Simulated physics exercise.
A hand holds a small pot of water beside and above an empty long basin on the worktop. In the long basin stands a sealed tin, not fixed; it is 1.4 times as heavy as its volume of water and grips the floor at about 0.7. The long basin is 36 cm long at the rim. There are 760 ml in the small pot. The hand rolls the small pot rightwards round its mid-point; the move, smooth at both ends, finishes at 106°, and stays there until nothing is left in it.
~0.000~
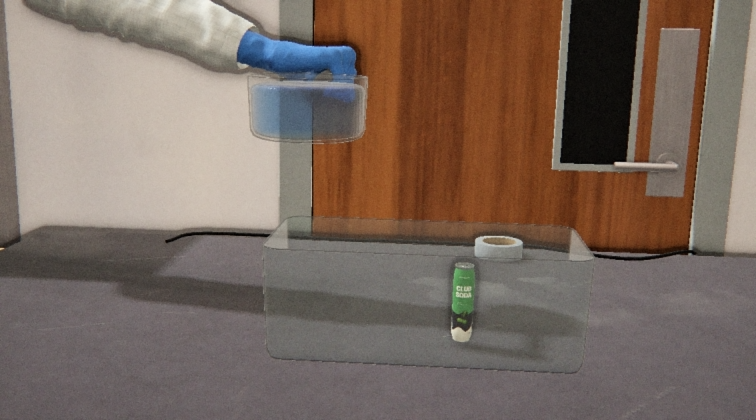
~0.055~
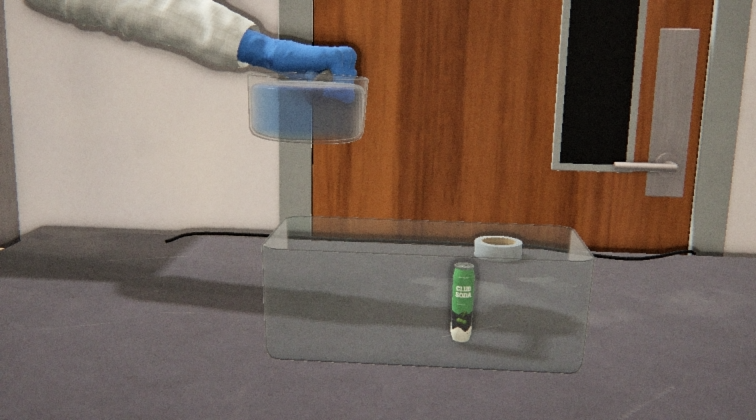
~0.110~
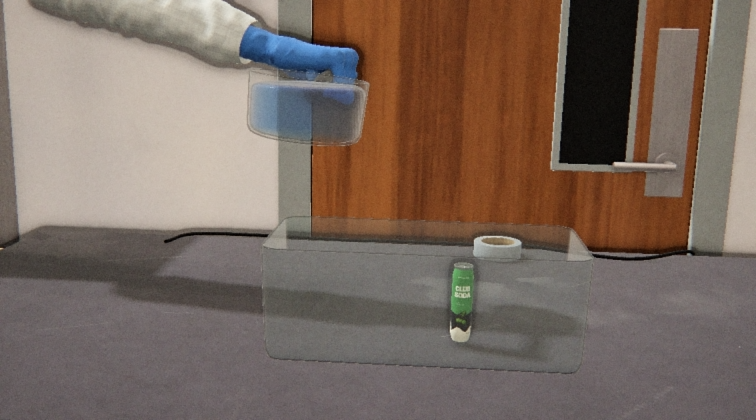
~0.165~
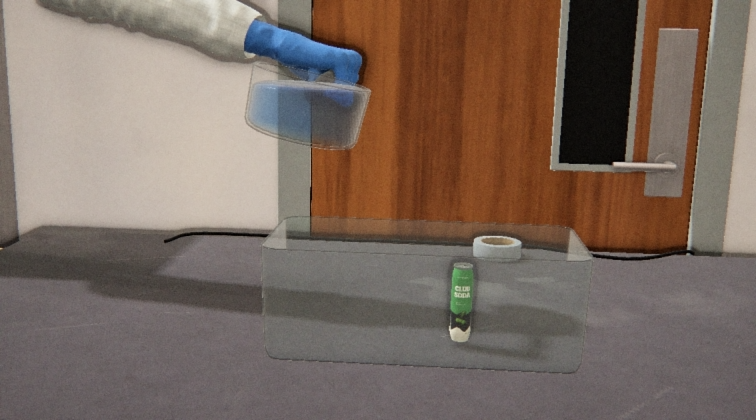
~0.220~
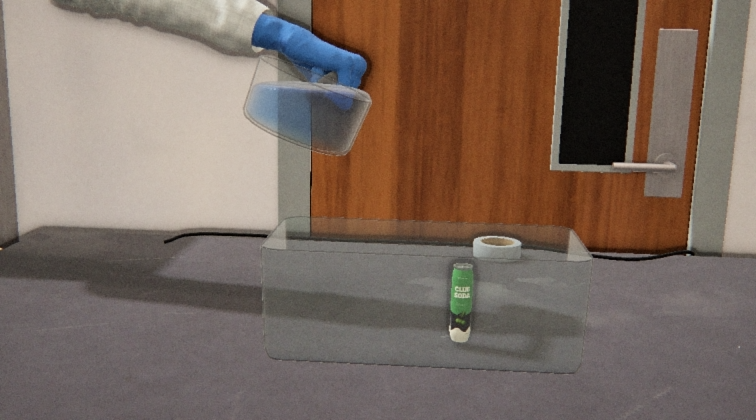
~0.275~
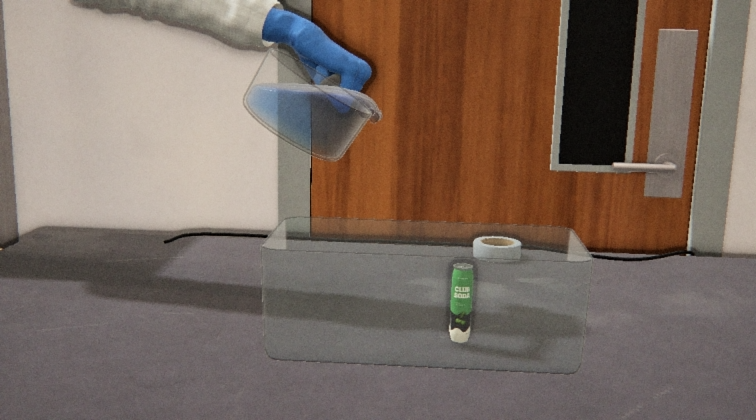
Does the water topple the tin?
It keeps standing.
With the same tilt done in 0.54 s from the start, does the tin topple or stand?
The tin remains upright.
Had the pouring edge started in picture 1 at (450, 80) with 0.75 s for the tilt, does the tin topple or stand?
Then it falls.
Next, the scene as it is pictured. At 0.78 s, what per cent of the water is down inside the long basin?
Some 90 per cent.
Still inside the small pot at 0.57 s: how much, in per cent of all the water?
About 24 per cent.
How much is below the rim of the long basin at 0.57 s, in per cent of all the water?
Near 32 in a hundred.
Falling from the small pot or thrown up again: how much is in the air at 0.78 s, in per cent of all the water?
Near 7 in a hundred.
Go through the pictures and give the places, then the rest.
It leans 0°; its right rim is at (366, 80); the water meets the walls at (253, 84) and (365, 88); the long basin's rim runs from (275, 232) to (583, 244); the tin's top is at (465, 269), in the first picture.
It leans 1°; its right rim is at (367, 81); the water meets the walls at (253, 84) and (365, 88), in the second picture.
It leans 6°; its right rim is at (368, 86); the water meets the walls at (254, 83) and (365, 89), in the third picture.
It leans 12°; its right rim is at (369, 93); the water meets the walls at (255, 82) and (367, 91), in the fourth picture.
It leans 21°; its right rim is at (370, 103); the water meets the walls at (255, 85) and (367, 96); 2 per cent is over the edge, in the fifth picture.
It leans 31°; its right rim is at (369, 115); the water meets the walls at (252, 87) and (370, 107); 7 per cent is over the edge, in the sixth picture.
Then, 0.57 s in, the tilt is 91° and 25 per cent is still to pour; the tin stands where it began.
Then, 0.78 s in, the tilt is 106° and 4 per cent is still to pour; the tin stands where it began.
Then, 1.01 s in, the tilt is 106° and 0 per cent is still to pour; the tin stands where it began.
Then, 1.25 s in, the tilt is 106° and 0 per cent is still to pour; the tin stands where it began.
Finally, the tin stands where it began.
